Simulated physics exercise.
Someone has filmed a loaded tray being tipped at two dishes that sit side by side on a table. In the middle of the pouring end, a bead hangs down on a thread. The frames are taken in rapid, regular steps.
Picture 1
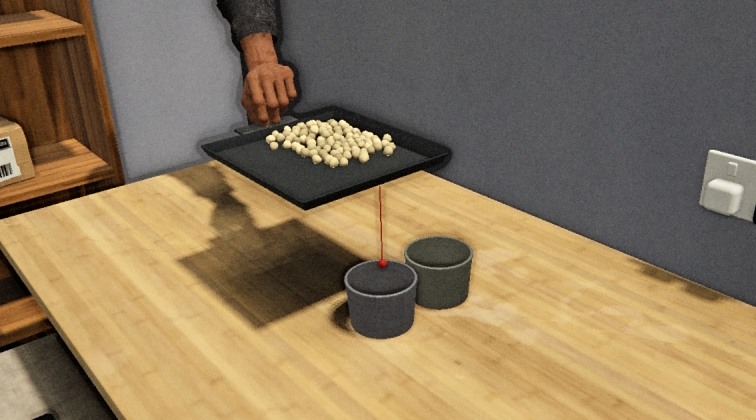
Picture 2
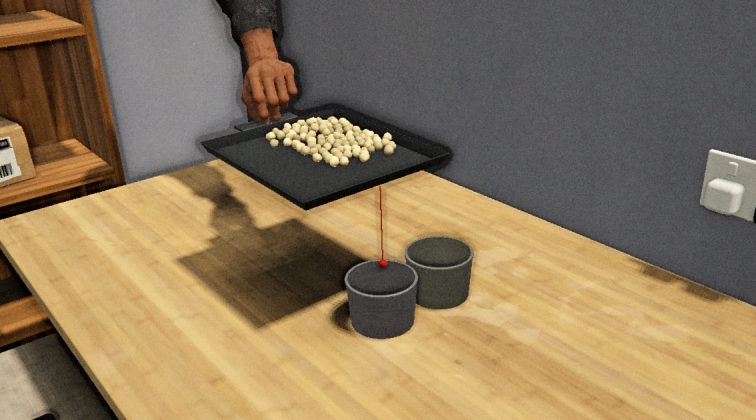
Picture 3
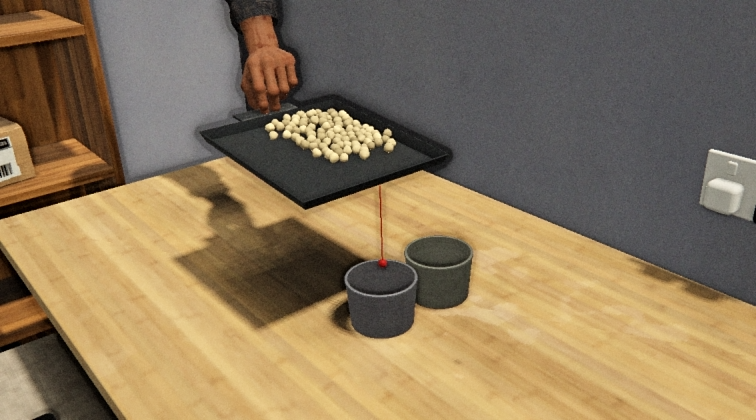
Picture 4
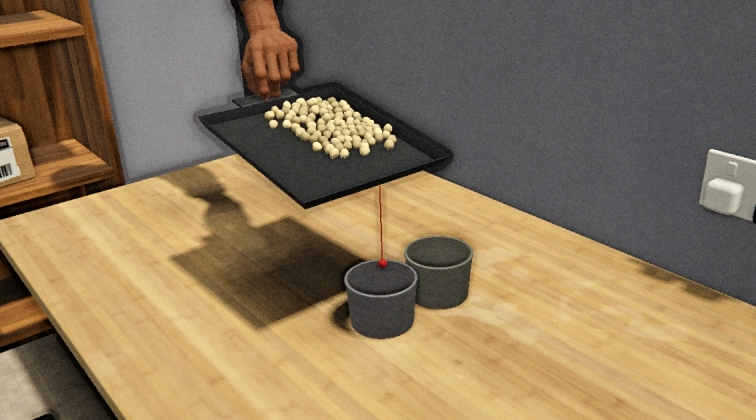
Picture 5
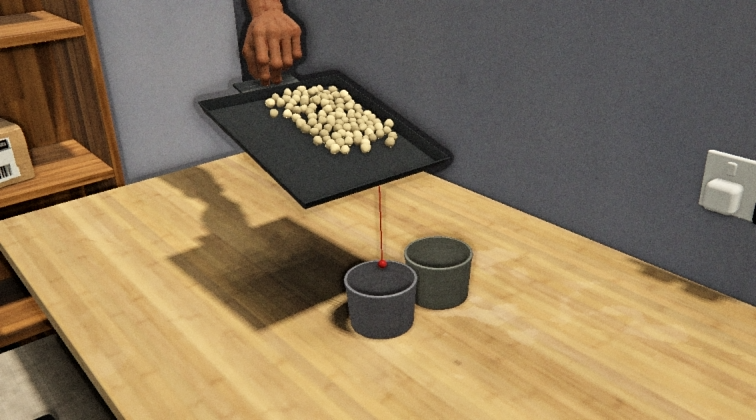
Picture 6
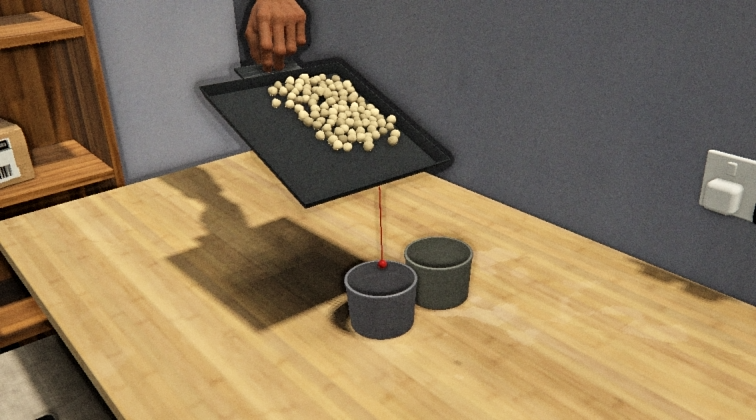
A hand tilts a dark tray of pale round nuts above two small dishes on a table.
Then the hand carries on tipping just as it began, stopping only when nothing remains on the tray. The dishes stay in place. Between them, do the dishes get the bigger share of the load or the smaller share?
The smaller share.
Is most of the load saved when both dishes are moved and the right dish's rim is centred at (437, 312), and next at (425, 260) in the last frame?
The first place gets a lesser share, the second a lesser share.
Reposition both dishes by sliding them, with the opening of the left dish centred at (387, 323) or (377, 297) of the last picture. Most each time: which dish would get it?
The first try favours the rightmost one, and the second try favours the rightmost one.
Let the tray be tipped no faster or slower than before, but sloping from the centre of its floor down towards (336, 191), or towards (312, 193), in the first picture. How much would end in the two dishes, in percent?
About 0 % and 0 %.
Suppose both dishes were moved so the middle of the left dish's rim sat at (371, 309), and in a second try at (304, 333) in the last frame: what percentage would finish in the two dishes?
In order, 60 % and 20 %.
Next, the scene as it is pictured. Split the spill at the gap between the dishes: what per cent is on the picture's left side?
Roughly 20 in a hundred.
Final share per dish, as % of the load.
Final split: Left dish some 10 per cent, right dish some 10 per cent.
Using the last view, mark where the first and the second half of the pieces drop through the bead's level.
The first part at (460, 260); the rest at (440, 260).
Shortly afterwards, tray tipped steeply; near half on the tray; a little outside both; near half in the air.
Next, tray tipped past a quarter turn; a little in the left dish; a little in the right dish; the bulk outside both; only a few in the air.
Some moments later, tray tipped past a quarter turn; a little in the left dish; a little in the right dish; the bulk outside both.
In the end, tray tipped past a quarter turn; a little in the left dish; a little in the right dish; the bulk outside both.
